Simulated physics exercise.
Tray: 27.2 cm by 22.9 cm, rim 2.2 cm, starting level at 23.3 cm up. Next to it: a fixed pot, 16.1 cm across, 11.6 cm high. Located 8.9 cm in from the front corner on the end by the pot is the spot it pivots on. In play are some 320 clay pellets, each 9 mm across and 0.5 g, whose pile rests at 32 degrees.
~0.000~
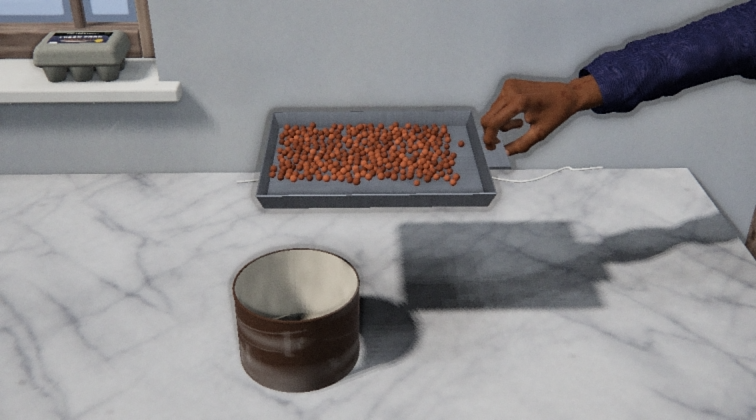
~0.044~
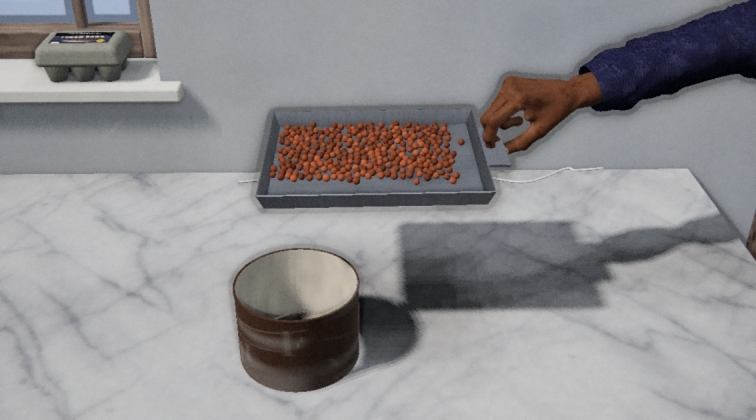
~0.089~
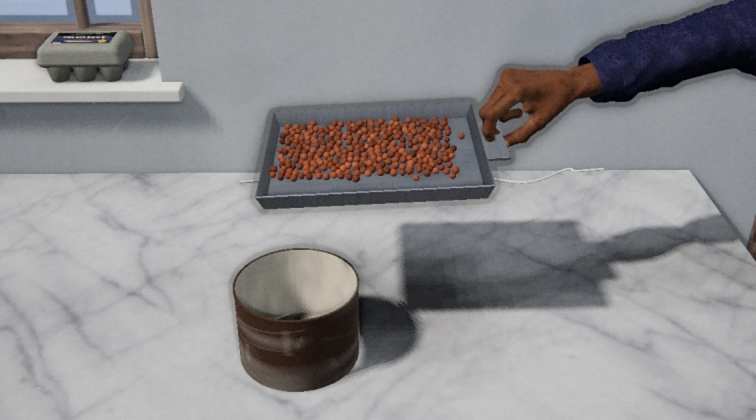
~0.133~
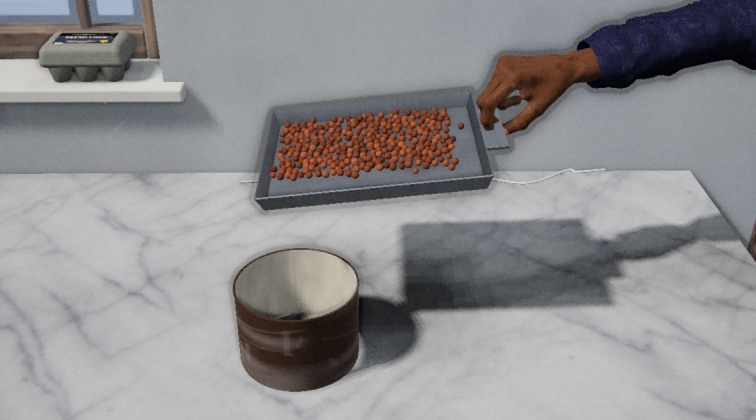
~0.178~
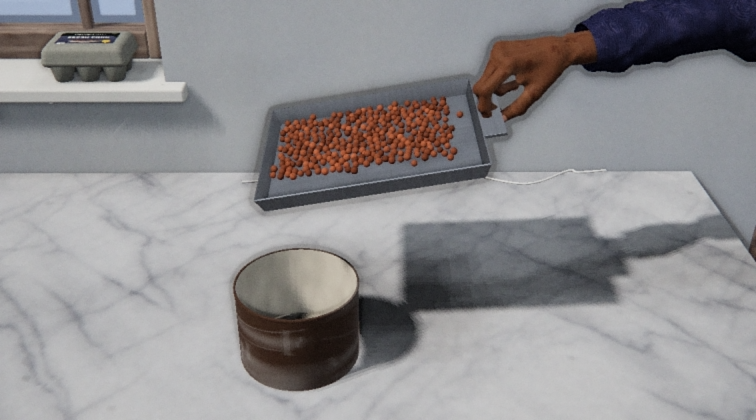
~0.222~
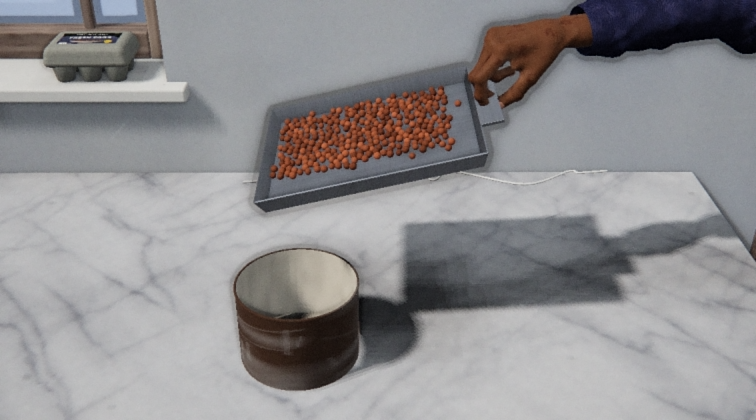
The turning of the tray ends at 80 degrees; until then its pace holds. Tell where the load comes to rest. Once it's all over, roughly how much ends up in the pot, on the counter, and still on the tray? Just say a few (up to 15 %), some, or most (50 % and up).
Pot: Some, counter: Most, left on the tray: A few.
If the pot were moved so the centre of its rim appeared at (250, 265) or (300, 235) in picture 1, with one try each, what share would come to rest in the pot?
The shares would be near 80 and 0 per cent respectively.
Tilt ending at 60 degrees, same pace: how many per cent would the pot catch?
Share in the pot: Around 5 %.
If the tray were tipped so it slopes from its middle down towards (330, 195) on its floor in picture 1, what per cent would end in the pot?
The share would be about 100 percent.
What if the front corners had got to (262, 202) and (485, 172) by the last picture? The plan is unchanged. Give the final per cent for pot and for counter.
The pot gets 90 and the counter 10.
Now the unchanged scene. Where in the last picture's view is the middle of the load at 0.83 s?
Approx. (272, 154).
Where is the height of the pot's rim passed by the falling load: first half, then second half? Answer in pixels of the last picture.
I'd mark about (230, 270) for the first half, then (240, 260) for the second.
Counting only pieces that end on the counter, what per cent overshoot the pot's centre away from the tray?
100 per cent.
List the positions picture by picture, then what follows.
In the first frame, tray tilt 0 degrees, front corners at (263, 193) and (489, 190); middle of the pieces at (367, 151); pot at (296, 283).
In the second frame, tray tilt 1 degrees, front corners at (263, 193) and (489, 189); middle of the pieces at (367, 150).
In the third frame, tray tilt 3 degrees, front corners at (262, 194) and (488, 183); middle of the pieces at (367, 147).
In the fourth frame, tray tilt 6 degrees, front corners at (262, 195) and (486, 173), lowest corner left front; middle of the pieces at (367, 142).
In the fifth frame, tray tilt 10 degrees, front corners at (261, 196) and (484, 162), lowest corner left front; middle of the pieces at (366, 136).
In the sixth frame, tray tilt 14 degrees, front corners at (260, 198) and (481, 151), lowest corner left front; middle of the pieces at (365, 131); pot at (297, 282). Its pace works out near 90 degrees a second.
Then, at 0.59 s, tilt 47 degrees; the tray holds 100 %, the pot 0 %.
After 0.83 s, tilt 68 degrees; the tray holds 95 %, the pot 0 %.
Then, at 1.18 s, tilt 80 degrees; the tray holds 40 %, the pot 10 %.
By 2.5 s all is still; pot 30 %, counter 65 %, tray 5 %.
